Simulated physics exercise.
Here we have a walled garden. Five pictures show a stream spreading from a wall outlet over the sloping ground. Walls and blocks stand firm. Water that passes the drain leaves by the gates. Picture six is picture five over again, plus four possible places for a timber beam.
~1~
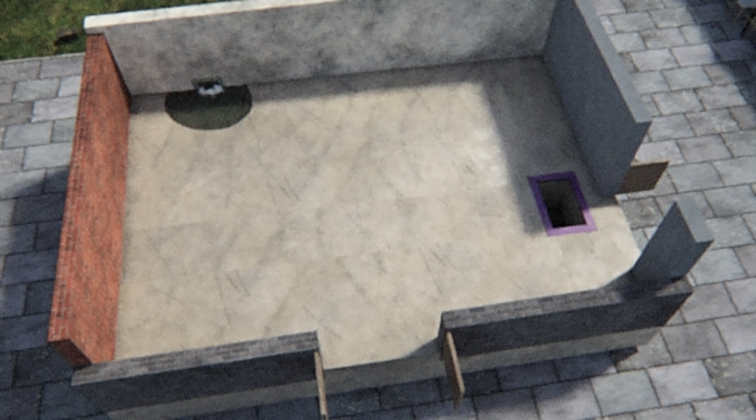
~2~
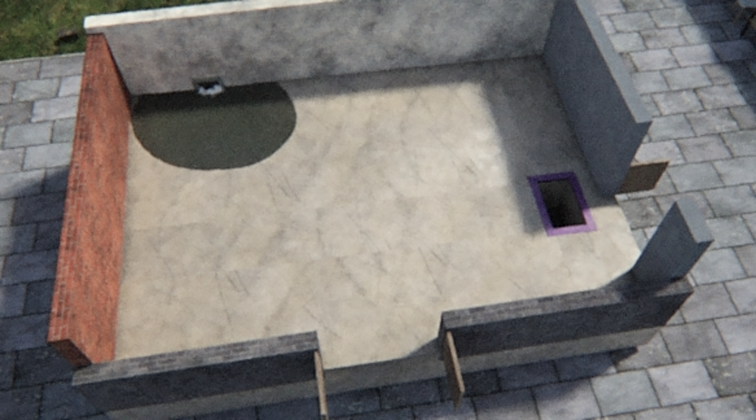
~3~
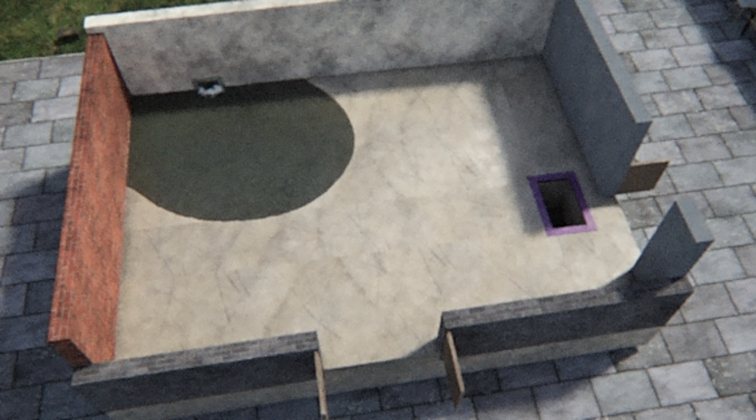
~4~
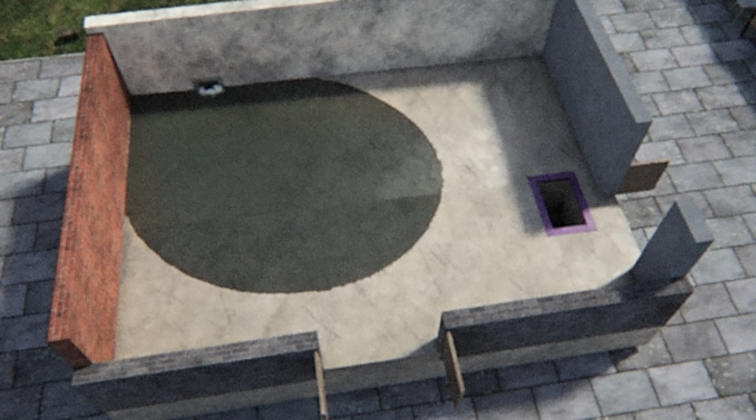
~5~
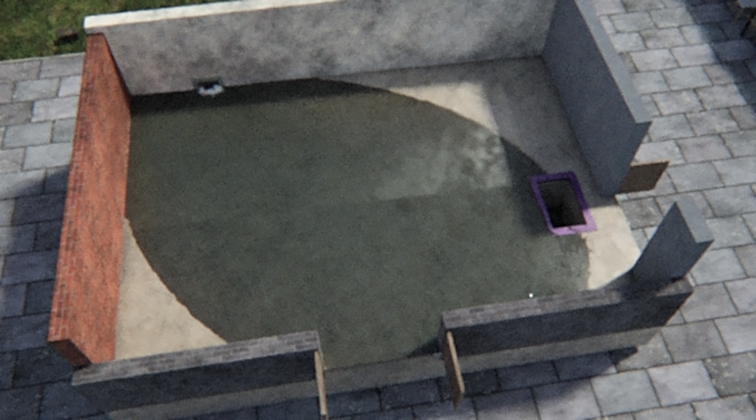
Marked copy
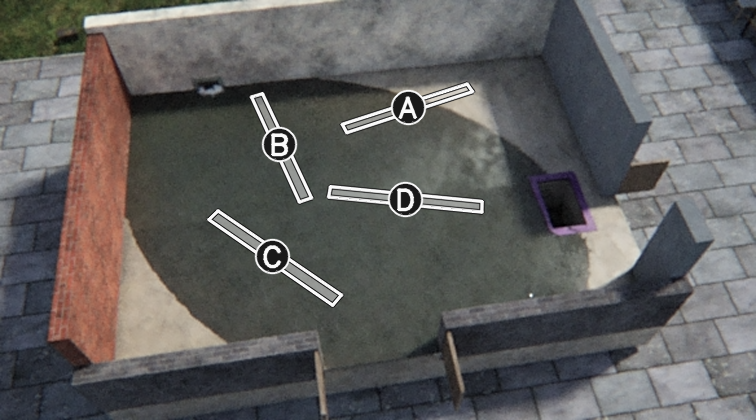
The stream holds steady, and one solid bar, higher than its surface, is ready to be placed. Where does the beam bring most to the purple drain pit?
Take D.
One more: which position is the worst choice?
It is B.
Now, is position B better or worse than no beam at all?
Position B is worse.
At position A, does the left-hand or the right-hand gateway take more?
The right one.
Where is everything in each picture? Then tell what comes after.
The first frame shows outfall at (208, 83); purple drain pit at (561, 203); open gate at (616, 231); open gate at (380, 345); 3 % of the ground under water, visible out to (239, 116); purple drain pit still dry.
In the second frame, 11 % of the ground under water, visible out to (288, 136); purple drain pit still dry.
In the third frame, 23 % of the ground under water, visible out to (334, 177); purple drain pit still dry.
In the fourth frame, 43 % of the ground under water, visible out to (380, 265); purple drain pit still dry.
In the fifth frame, 70 % of the ground under water, visible out to (584, 271); purple drain pit taking water.
In white, A from (344, 128) to (469, 87); B from (257, 95) to (305, 199); C from (213, 215) to (337, 300); D from (329, 191) to (482, 206).
With A, about 27 % of the stream goes into the purple drain pit, about 73 % out by the gates.
With B, about 12 % of the stream goes into the purple drain pit, about 88 % out by the gates.
With C, about 29 % of the stream goes into the purple drain pit, about 71 % out by the gates.
With D, about 37 % of the stream goes into the purple drain pit, about 63 % out by the gates.
